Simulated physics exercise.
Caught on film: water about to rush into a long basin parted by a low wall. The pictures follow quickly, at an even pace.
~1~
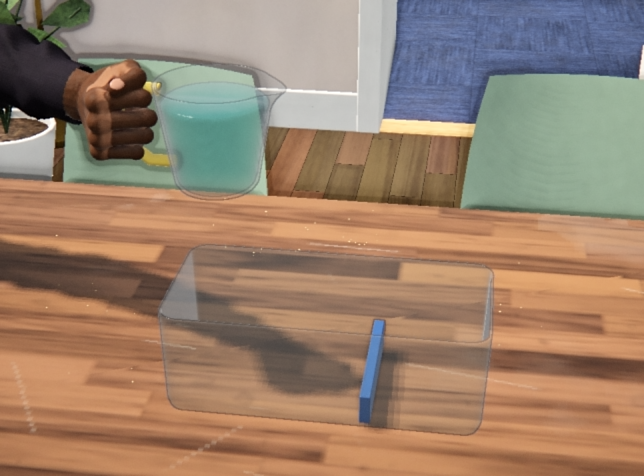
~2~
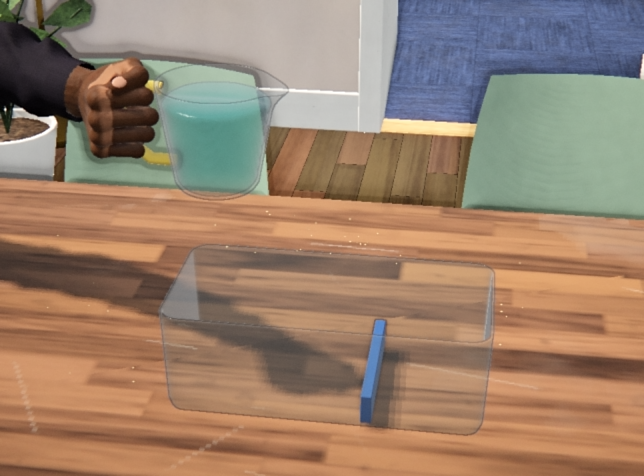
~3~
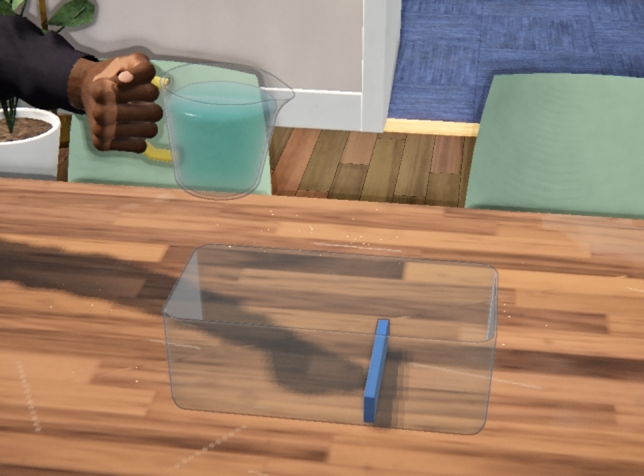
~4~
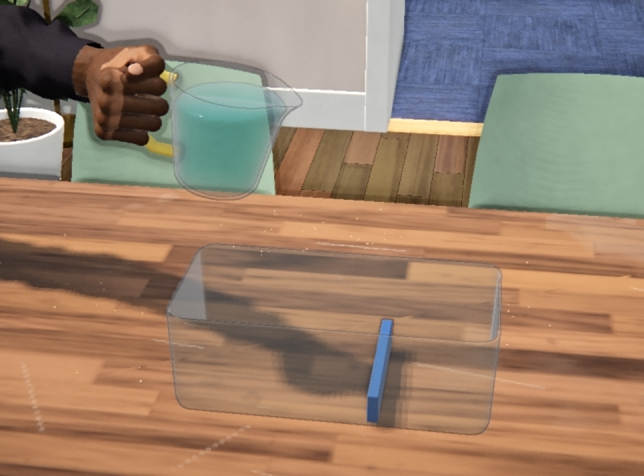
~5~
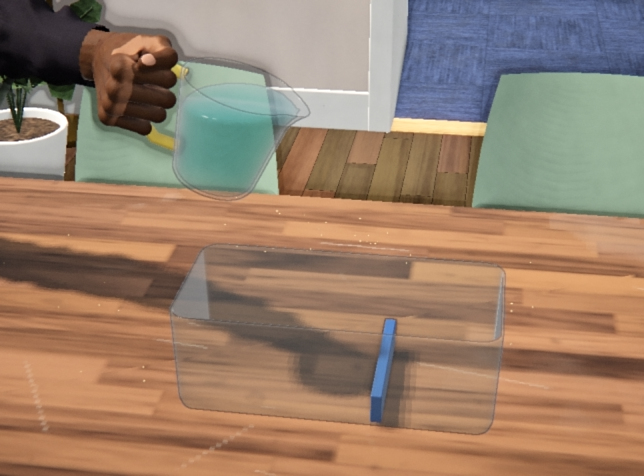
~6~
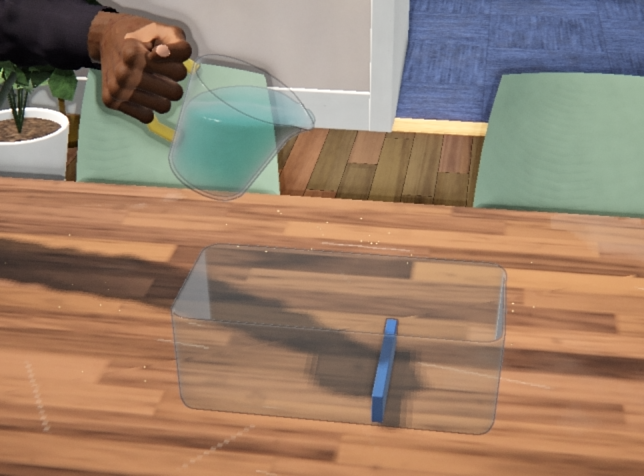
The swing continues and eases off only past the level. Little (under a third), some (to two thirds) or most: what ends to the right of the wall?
The share right of the wall is less than a third.
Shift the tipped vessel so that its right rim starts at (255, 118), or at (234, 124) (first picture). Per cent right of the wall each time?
The first gives 10 %, the second 10 %.
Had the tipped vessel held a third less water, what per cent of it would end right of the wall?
Some 5 per cent.
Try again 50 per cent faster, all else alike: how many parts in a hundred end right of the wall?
Near 20 %.
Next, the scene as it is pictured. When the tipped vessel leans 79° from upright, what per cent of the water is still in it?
Roughly 55 in a hundred.
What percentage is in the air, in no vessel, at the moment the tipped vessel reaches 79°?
It comes to 30 per cent or so.
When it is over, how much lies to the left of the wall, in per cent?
It comes to 75 per cent or so.
A moment on, the tilt is 79° and 57 per cent is still to pour, 7 is left of the wall and 7 right of it.
Next, the tilt is 94° and 15 per cent is still to pour, 43 is left of the wall and 22 right of it.
Then the tilt is 94° and 2 per cent is still to pour, 67 is left of the wall and 23 right of it.
Later the tilt is 94° and 0 per cent is still to pour, 72 is left of the wall and 24 right of it.
In the end 73 per cent lies left of the wall, 24 right of it and 3 outside.
